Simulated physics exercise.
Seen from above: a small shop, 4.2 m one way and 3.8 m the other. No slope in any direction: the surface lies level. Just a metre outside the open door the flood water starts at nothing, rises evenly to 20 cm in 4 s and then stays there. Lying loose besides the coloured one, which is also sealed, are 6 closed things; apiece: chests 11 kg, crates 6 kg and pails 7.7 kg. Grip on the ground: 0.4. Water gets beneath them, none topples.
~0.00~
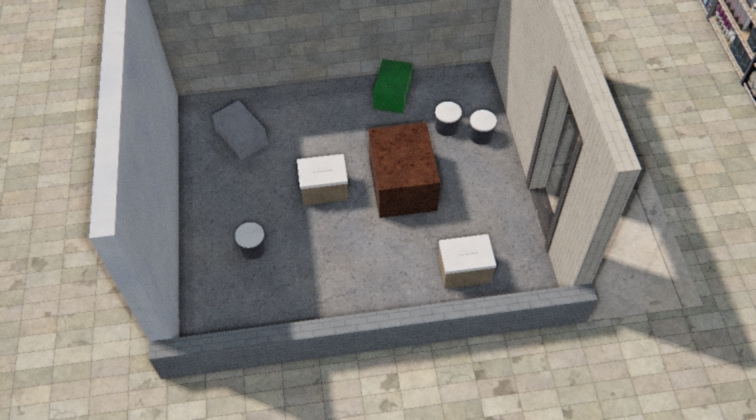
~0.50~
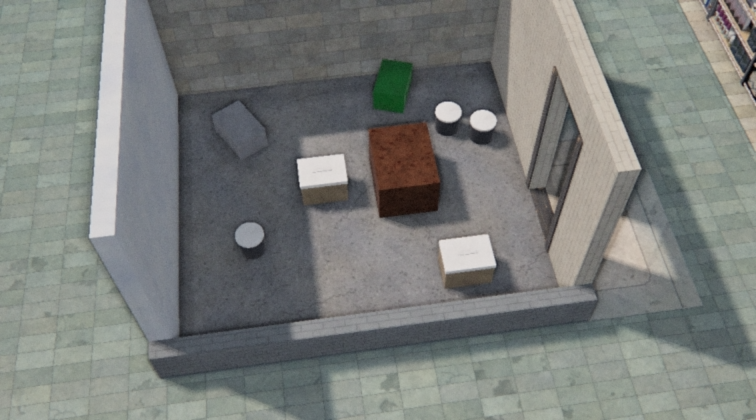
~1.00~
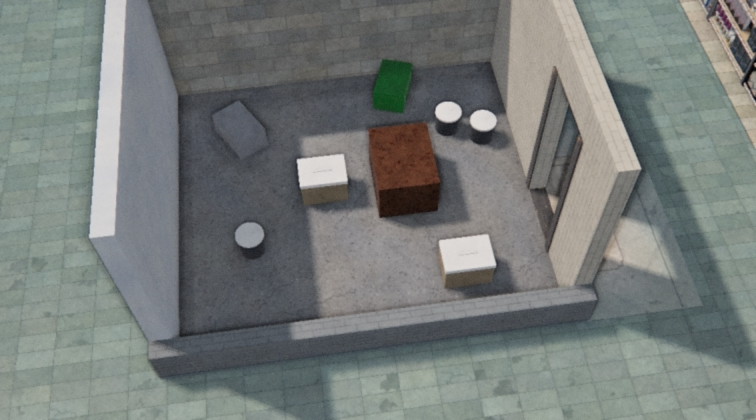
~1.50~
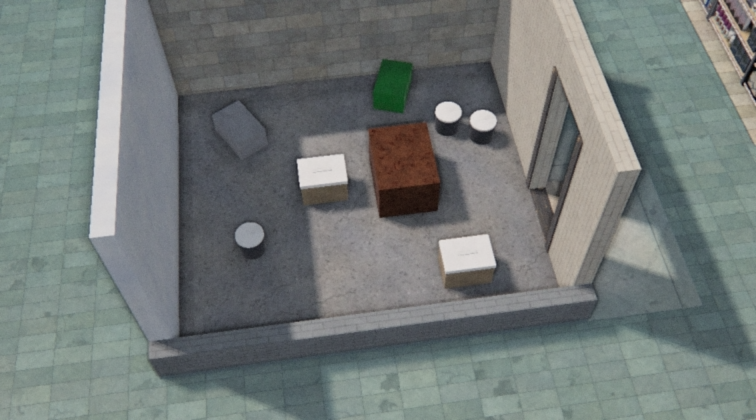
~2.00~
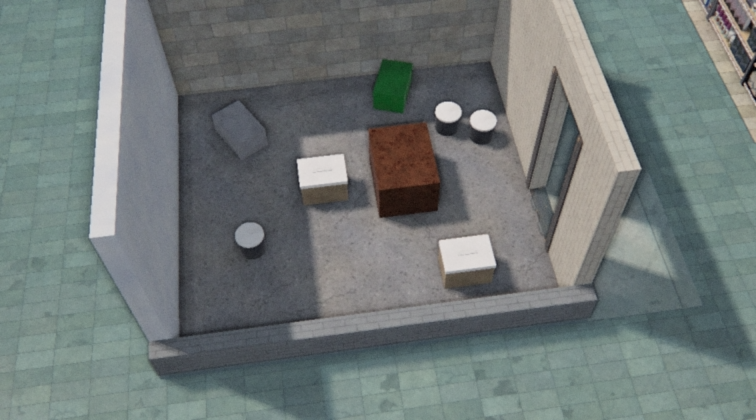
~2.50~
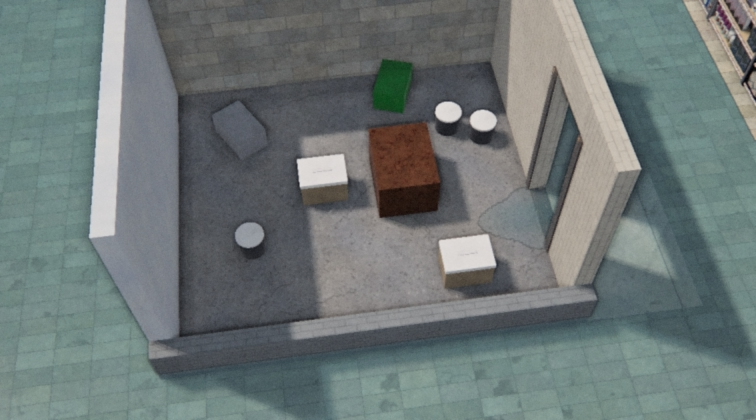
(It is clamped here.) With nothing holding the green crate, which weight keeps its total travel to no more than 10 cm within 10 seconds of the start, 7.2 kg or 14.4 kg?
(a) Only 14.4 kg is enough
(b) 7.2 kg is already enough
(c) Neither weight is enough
The answer is a.
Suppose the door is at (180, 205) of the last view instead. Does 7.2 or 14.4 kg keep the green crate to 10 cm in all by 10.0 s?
Okay, so both masses fail.
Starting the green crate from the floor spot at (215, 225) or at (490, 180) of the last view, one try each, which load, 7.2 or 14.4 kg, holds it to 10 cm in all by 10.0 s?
No load; no load.
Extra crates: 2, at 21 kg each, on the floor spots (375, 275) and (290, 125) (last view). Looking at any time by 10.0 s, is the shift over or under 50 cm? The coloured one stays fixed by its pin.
Respectively, exceeded and not exceeded.
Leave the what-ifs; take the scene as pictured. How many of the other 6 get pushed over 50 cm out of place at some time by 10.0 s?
That comes to 2.
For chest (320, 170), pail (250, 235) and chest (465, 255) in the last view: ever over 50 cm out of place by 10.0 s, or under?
First below the mark, second below the mark, third above the mark.
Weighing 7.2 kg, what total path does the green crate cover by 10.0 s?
It would cover some 80 cm all told.
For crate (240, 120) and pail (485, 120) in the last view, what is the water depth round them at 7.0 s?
Roughly 0 and 3 cm.
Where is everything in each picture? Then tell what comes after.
The green crate at (393, 78) rests on the ground; water covers 0.0 m2; 0 of 7 have shifted, in the first picture.
The green crate at (393, 78) rests on the ground; 0.0 m2 under water; 0 of 7 have shifted, in the second picture.
The green crate at (393, 78) rests on the ground; 0.0 m2 under water; 0 of 7 have shifted, in the third picture.
The green crate at (393, 78) rests on the ground; water covers 0.0 m2; 0 of 7 have shifted, in the fourth picture.
The green crate at (393, 78), on the bottom; water covers 0.0 m2; 0 of 7 have shifted, in the fifth picture.
The green crate at (393, 78) rests on the ground; water covers 0.3 m2; 0 of 7 have shifted, in the sixth picture.
After 3.5 s the green crate would be 0 cm from its start with 7.2 kg and 0 cm from its start with 14.4 kg; 0 cm of water round it then.
After 4.5 s the green crate would be 0 cm from its start with 7.2 kg and 0 cm from its start with 14.4 kg; 0 cm of water round it then.
After 7.0 s the green crate would be 25 cm from its start with 7.2 kg and 0 cm from its start with 14.4 kg; 3 cm of water round it then.
After 10.0 s the green crate would be 74 cm from its start with 7.2 kg and 1 cm from its start with 14.4 kg; 5 cm of water round it then.
